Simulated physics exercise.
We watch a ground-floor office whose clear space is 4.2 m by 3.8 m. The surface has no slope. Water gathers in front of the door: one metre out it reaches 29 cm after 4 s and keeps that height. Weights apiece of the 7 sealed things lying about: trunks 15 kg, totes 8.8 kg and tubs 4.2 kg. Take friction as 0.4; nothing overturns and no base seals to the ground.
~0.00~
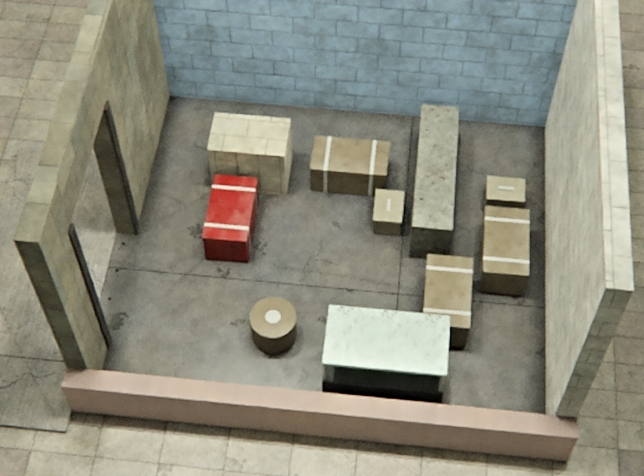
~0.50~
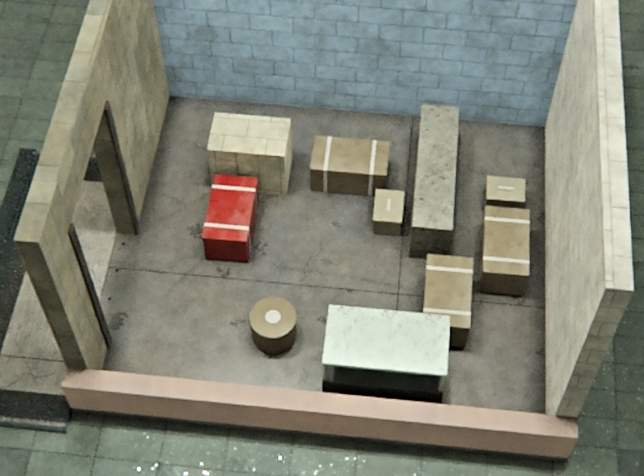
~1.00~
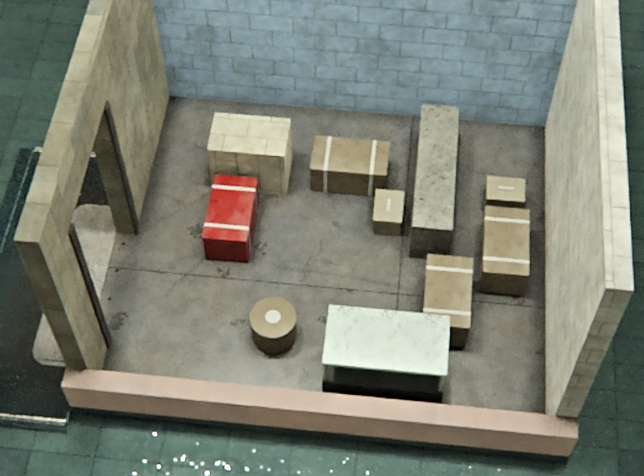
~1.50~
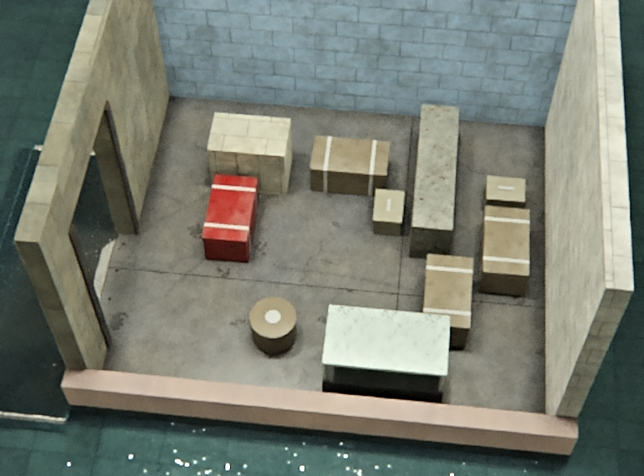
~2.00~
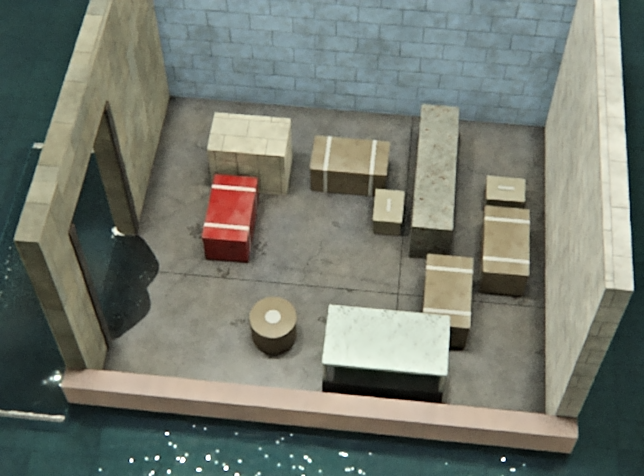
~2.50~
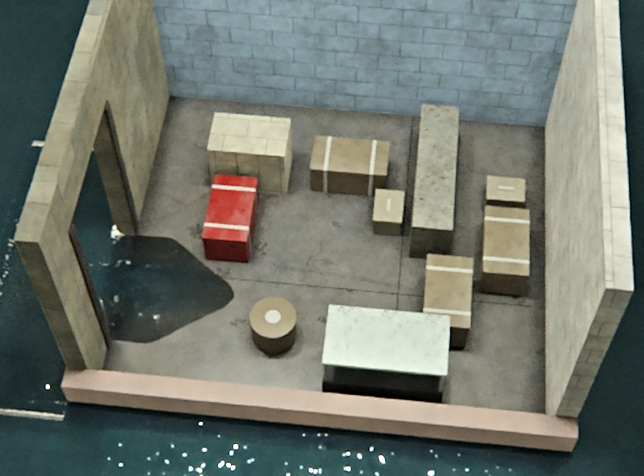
Dark water rose around the small walled room and then spread in through the doorway on the left, forming a growing pool on the floor, while the red trunk and the other boxes stayed still.
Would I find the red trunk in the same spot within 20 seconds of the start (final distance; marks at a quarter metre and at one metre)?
The red trunk travels far.
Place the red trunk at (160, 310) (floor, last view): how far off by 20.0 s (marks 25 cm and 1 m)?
It gets carried off.
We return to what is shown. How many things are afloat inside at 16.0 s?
7 of them.
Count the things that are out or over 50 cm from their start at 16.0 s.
5 of them.
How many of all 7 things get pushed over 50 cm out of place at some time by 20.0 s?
That makes 7.
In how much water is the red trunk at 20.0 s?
About 26 cm.
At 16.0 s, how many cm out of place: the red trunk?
Roughly 150 cm by then.
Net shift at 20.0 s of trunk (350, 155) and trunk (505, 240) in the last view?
In that order: 30 cm, 80 cm.
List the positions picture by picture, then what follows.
In the first picture, the red trunk at (230, 207), on the bottom; 0.0 m2 under water; 0 of 7 have shifted.
In the second picture, the red trunk at (230, 207), on the bottom; 0.0 m2 under water; 0 of 7 have shifted.
In the third picture, the red trunk at (230, 207), on the bottom; water covers 0.0 m2; 0 of 7 have shifted.
In the fourth picture, the red trunk at (230, 207) rests on the ground; 0.0 m2 under water; 0 of 7 have shifted.
In the fifth picture, the red trunk at (230, 207) rests on the ground; water covers 0.3 m2; 0 of 7 have shifted.
In the sixth picture, the red trunk at (230, 207) rests on the ground; 0.9 m2 under water; 0 of 7 have shifted.
After 4.0 s the red trunk is near (265, 204), 0.4 m from its start, aground; 1 afloat.
After 9.0 s the red trunk is near (328, 124), 1.4 m from its start, afloat; 7 afloat.
After 16.0 s the red trunk is near (319, 108), 1.5 m from its start, afloat; 7 afloat.
After 20.0 s the red trunk is near (319, 102), 1.5 m from its start, afloat; 7 afloat.
